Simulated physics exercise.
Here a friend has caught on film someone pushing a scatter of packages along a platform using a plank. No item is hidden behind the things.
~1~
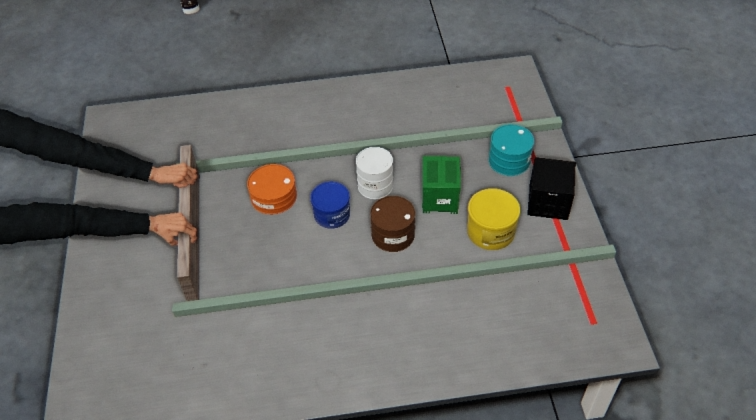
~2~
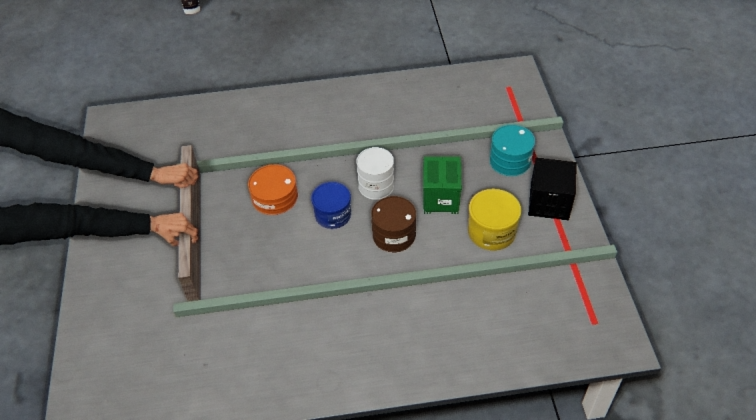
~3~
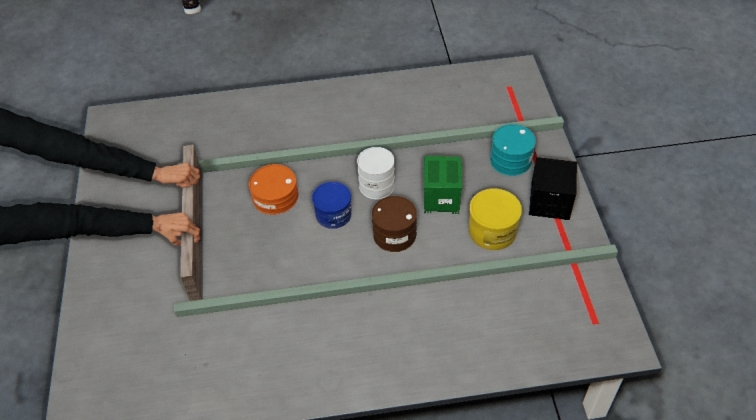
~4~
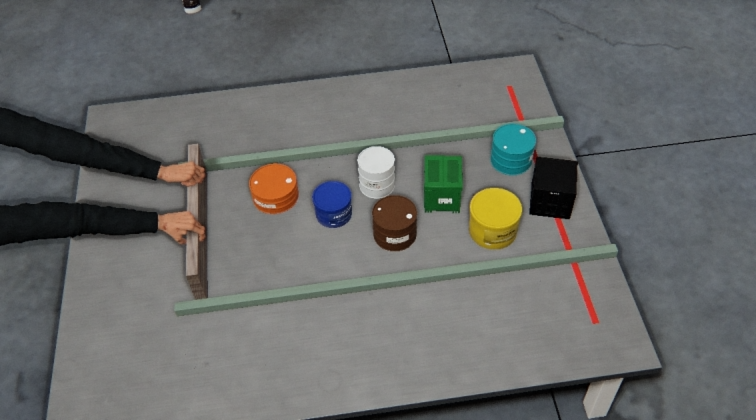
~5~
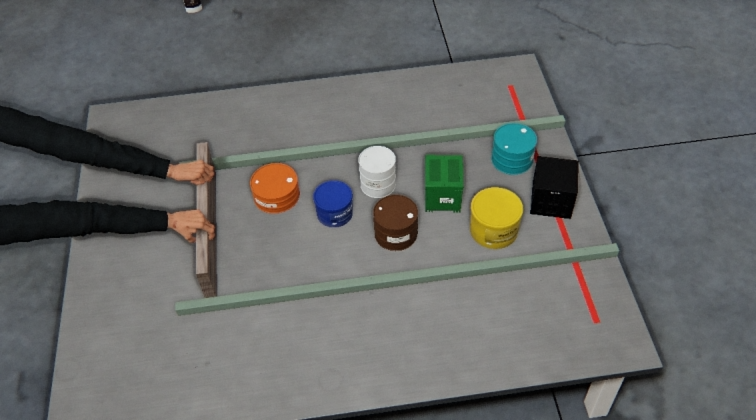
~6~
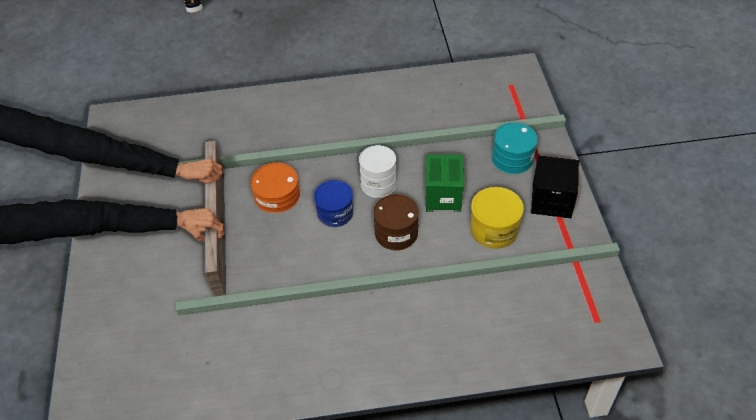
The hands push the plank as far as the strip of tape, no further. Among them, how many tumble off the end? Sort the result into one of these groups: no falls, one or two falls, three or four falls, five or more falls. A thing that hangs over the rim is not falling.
Five or more falls.
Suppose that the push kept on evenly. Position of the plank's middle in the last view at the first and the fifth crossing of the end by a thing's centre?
I'd say close to (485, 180), and after that close to (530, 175).
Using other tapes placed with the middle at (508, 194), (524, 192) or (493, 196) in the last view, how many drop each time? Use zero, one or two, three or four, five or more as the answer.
Taking the places in the order asked: Just one or two, then 1 or 2, then either one or two.
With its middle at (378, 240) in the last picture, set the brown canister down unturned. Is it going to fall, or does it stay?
Set there, the object keeps its spot.
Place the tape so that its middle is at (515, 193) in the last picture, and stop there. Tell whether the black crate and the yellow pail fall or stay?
The black crate is gone and the yellow pail stays put.
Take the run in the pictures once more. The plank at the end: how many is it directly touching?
I count 3 of them.
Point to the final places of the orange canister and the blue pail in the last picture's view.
Result: One about (561, 149), other about (569, 178).
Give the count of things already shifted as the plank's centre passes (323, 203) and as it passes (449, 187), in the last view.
Counts: 3 / 8.
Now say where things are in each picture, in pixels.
The first frame shows black crate (551, 189); turquoise canister (511, 150); yellow pail (493, 220); plank (189, 221); tape (546, 191).
The second frame shows turquoise canister (512, 150); orange canister (273, 190).
The third frame shows yellow pail (494, 220); blue pail (333, 206).
The fourth frame shows black crate (553, 188); brown canister (395, 223).
The fifth frame shows turquoise canister (514, 149); plank (207, 218).
The sixth frame shows black crate (555, 187); turquoise canister (514, 148); yellow pail (496, 218); plank (215, 217); tape (549, 189).
A little later, none off yet; black crate at rest near (555, 187); turquoise canister at rest near (514, 148); yellow pail at rest near (496, 218).
Next, none off yet; black crate at rest near (555, 187); turquoise canister shifted a little near (530, 146); yellow pail shifted a little near (517, 216).
When it is over, the number that fall off is five or more; down, white canister, green tote, yellow pail, turquoise canister and black crate.
